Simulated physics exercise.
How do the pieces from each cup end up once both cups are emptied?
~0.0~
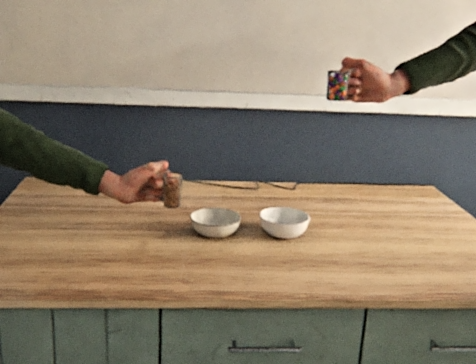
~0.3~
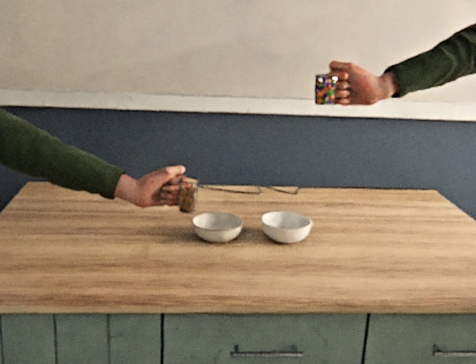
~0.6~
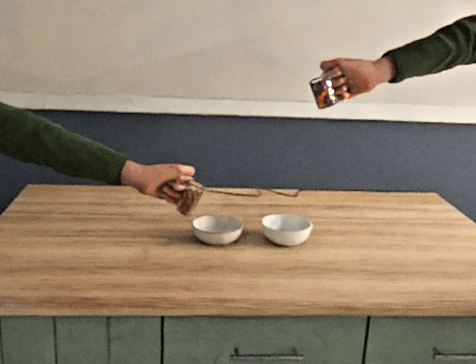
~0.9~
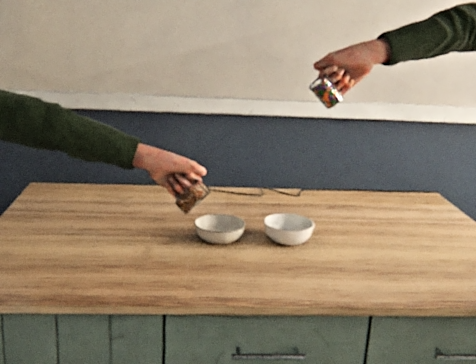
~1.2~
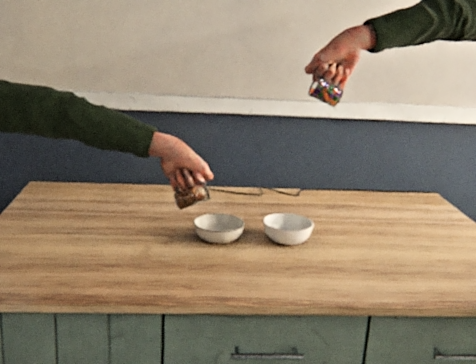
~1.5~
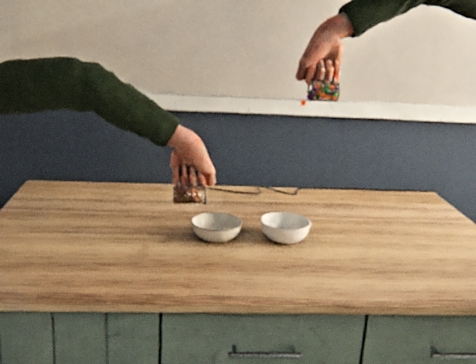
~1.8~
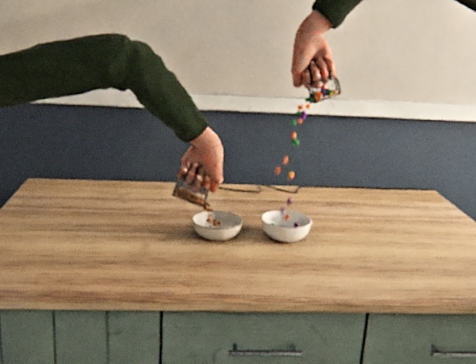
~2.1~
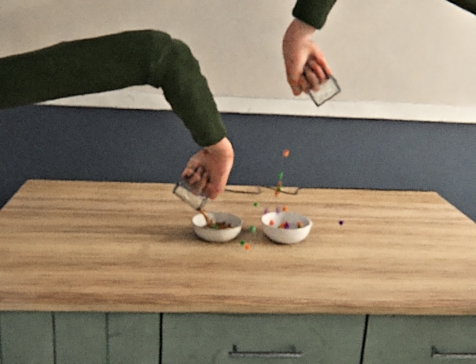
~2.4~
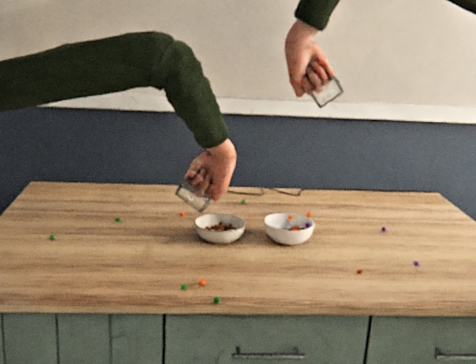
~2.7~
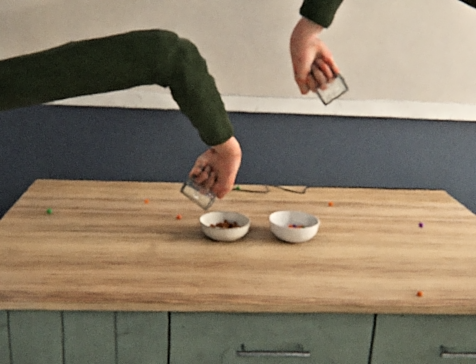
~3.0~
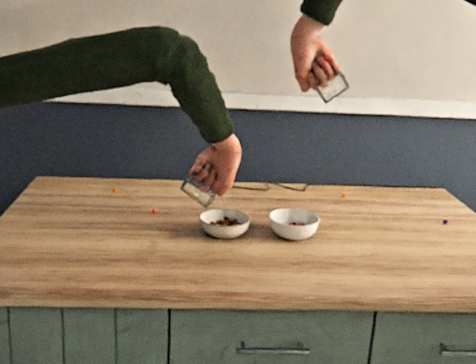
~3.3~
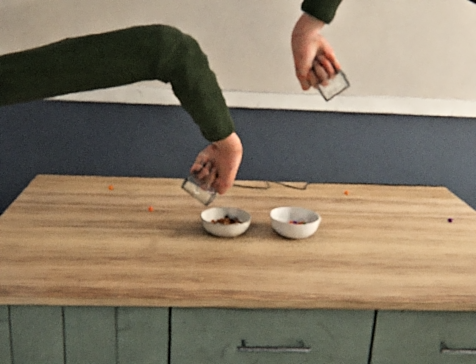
The pieces from the left cup all end up in the left bowl. Many from the right cup land in the right bowl, but others bounce out and scatter round it across the counter.
